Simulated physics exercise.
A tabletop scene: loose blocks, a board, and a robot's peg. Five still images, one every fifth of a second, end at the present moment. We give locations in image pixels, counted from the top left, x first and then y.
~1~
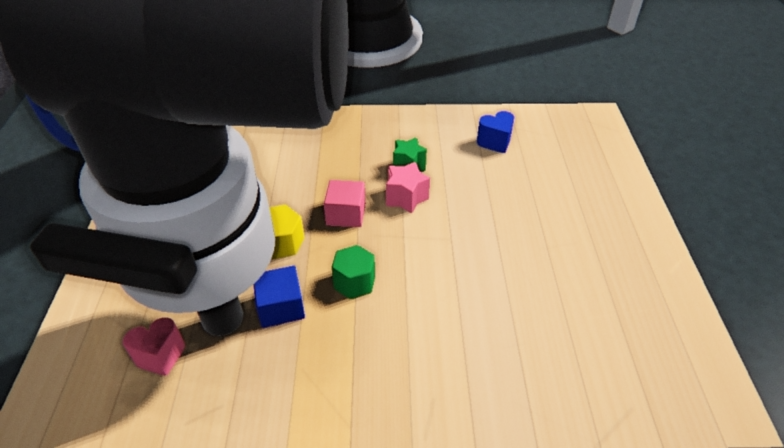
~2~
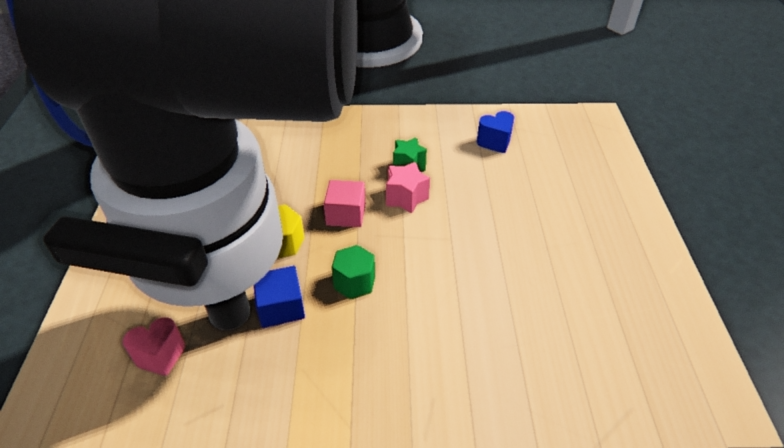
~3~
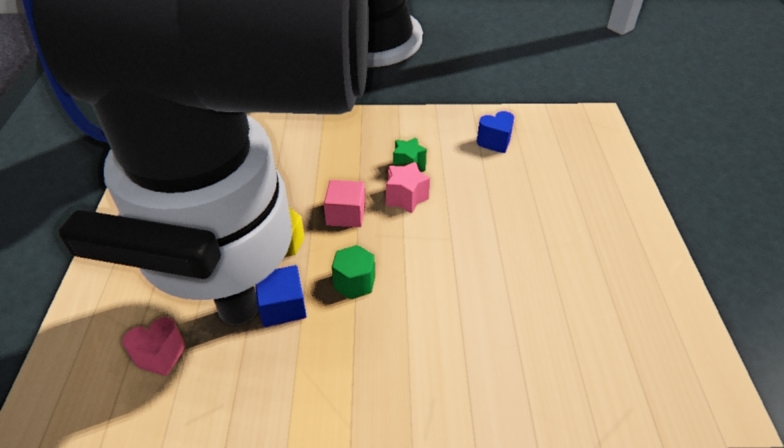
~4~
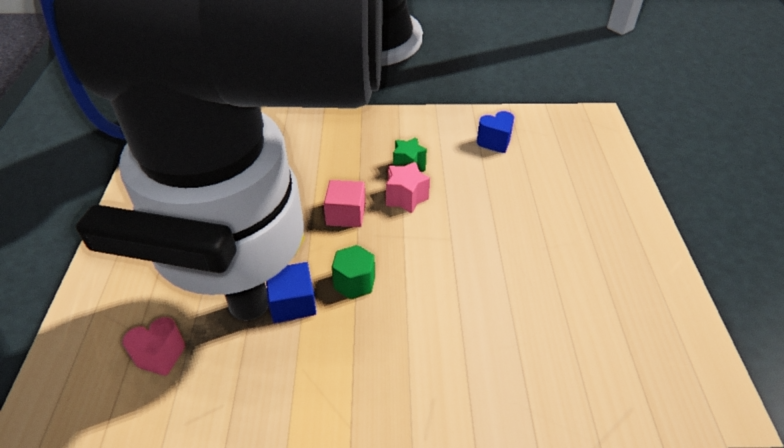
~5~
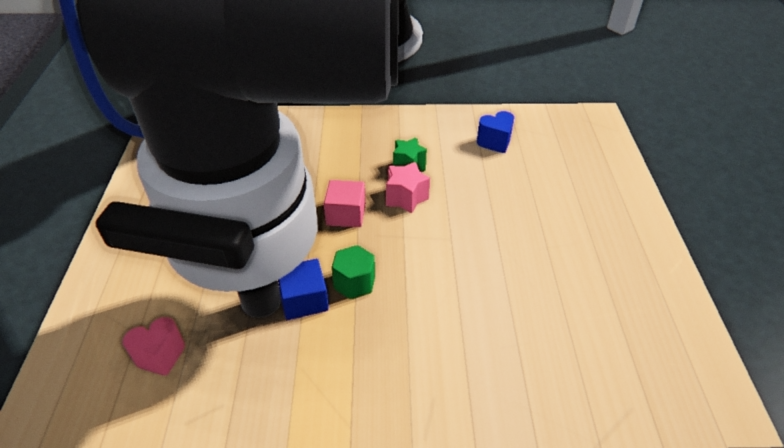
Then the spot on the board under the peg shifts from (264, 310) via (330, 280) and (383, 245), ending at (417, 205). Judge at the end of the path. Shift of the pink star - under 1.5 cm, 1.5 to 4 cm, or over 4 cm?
The answer will be the middling band, 1.5 to 4 cm.
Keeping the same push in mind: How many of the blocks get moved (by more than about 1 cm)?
Three or more blocks move more than 1 cm.
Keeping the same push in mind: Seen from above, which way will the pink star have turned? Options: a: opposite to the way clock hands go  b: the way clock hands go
Correct choice: A.
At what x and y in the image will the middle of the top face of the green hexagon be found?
The spot you're after is about (464, 243) in the image.
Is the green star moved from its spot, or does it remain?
My prediction: It moves.
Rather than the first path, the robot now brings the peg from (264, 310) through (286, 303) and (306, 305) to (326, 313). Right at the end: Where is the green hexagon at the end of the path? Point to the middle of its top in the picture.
When the path ends, it will be at (387, 247).
On the path given first. One third of the way, peg (331, 272); blue square (370, 249); green hexagon (412, 246), turned 30° clockwise.
Two thirds of the way, peg (384, 237); blue square (424, 226), turned 35° clockwise; green hexagon (460, 242), turned 75° clockwise.
At the end, peg (417, 198); blue square (430, 224), turned 45° clockwise; green hexagon (464, 243), turned 80° clockwise; pink star (416, 162), turned 25° anticlockwise; green star (407, 137), turned 15° anticlockwise.
